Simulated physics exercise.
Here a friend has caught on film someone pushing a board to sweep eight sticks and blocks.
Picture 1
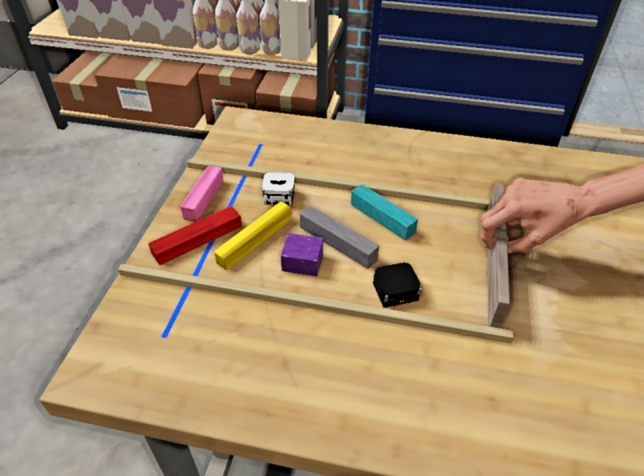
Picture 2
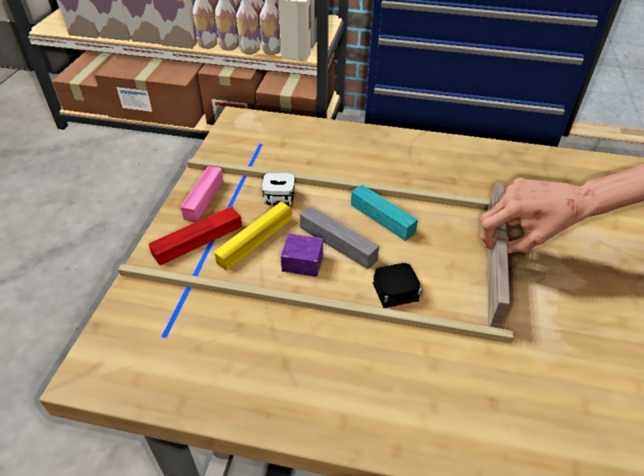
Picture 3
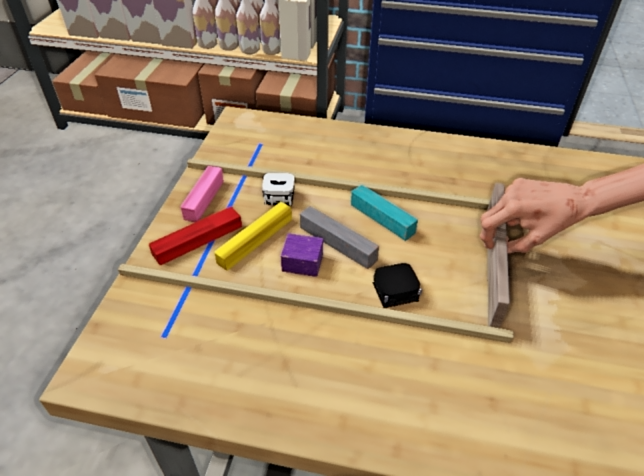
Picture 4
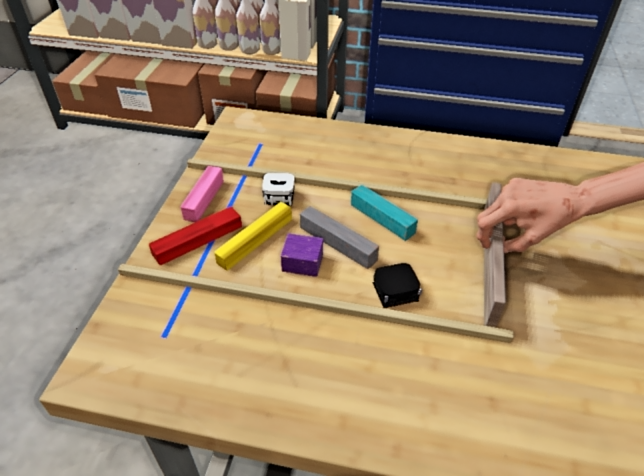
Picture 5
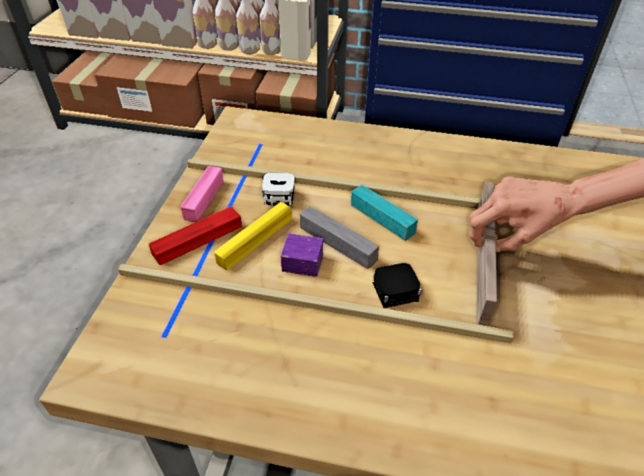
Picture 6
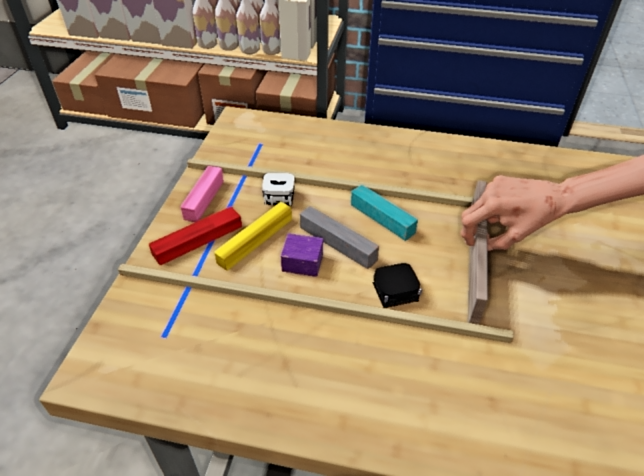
Hand sliding a grey board slightly left between two wooden rails on a workbench, the colourful sticks and blocks staying still.
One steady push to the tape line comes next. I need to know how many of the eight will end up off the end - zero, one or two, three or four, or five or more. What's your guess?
The table loses one piece, perhaps two.
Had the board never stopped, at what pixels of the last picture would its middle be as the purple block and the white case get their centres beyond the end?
The middle is at (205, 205) when it's the purple block, and at (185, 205) when it's the white case.
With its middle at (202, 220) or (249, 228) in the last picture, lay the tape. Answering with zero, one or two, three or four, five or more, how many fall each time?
Number down, tape by tape: Three or four / zero.
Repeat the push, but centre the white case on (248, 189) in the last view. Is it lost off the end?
Here the white case stays aboard.
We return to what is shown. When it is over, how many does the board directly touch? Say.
Looks like 2 of them, all told.
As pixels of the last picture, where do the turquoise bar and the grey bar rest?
The one named first is at (226, 190), the next at (199, 209).
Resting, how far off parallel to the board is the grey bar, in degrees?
Roughly 10° out of line.
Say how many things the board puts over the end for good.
2, precisely.
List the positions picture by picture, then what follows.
In the first picture, pink stick (203, 193); red stick (197, 234); yellow stick (255, 235); board (497, 251); tape (221, 223).
In the second picture, red stick (197, 235); black case (396, 285).
In the third picture, yellow stick (255, 235); purple block (303, 255).
In the fourth picture, pink stick (203, 193); board (494, 250).
In the fifth picture, red stick (197, 235); grey bar (338, 237).
In the sixth picture, pink stick (203, 193); red stick (197, 235); yellow stick (255, 235); board (478, 248); tape (221, 223).
Early on, none off yet; pink stick at rest near (203, 193); red stick at rest near (197, 235); yellow stick at rest near (254, 234).
Finally, the number that fall off is one or two; lost, red stick and pink stick.
